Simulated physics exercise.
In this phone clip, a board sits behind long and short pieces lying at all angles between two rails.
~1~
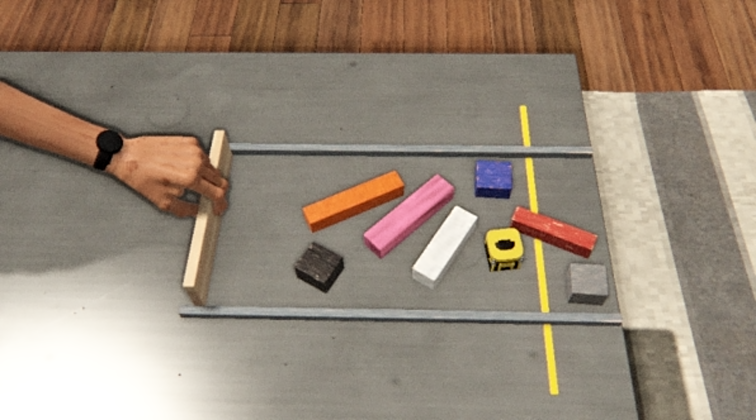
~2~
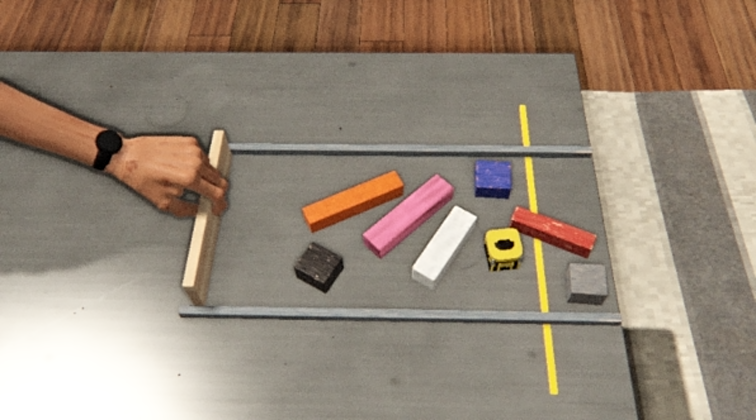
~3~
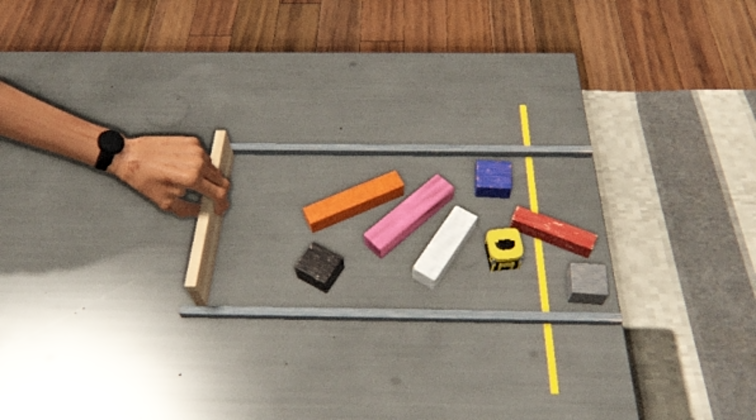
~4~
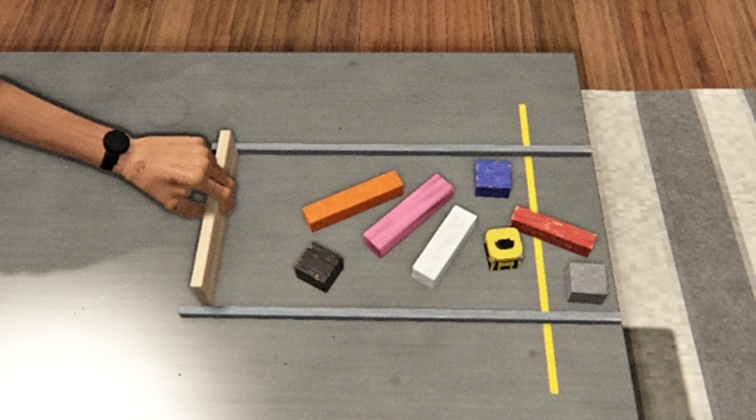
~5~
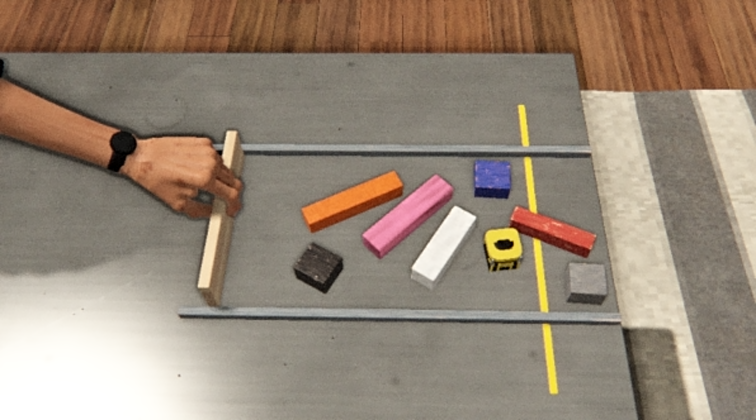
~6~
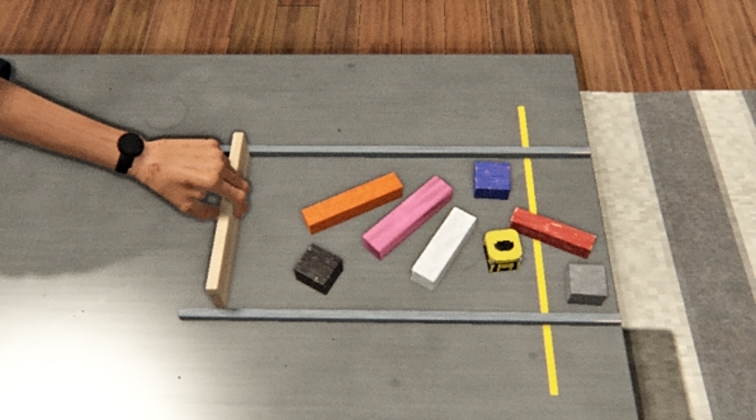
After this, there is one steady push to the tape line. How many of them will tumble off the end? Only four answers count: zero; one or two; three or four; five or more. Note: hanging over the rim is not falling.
Three, or four.
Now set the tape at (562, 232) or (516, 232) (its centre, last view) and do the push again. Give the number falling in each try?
It comes to 5, then 2.
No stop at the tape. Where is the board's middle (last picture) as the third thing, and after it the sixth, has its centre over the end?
At (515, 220) for the third, at (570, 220) for the sixth.
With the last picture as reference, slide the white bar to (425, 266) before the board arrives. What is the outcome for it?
I reckon the white bar stays in place.
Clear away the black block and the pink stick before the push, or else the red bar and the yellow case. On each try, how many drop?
First 2, then 2.
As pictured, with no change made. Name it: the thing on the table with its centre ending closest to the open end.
The white bar.
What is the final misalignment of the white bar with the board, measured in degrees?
Near 10 degrees.
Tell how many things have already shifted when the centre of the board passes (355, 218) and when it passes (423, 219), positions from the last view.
3 and 6.
Soon after, none off yet; grey block at rest near (586, 285); red bar at rest near (551, 233); yellow case at rest near (502, 251).
After that, none off yet; grey block at rest near (586, 285); red bar displaced a little near (565, 236); yellow case displaced about its own width near (532, 260).
In the end, the number that fall off is three or four; gone, blue block, yellow case, red bar and grey block.
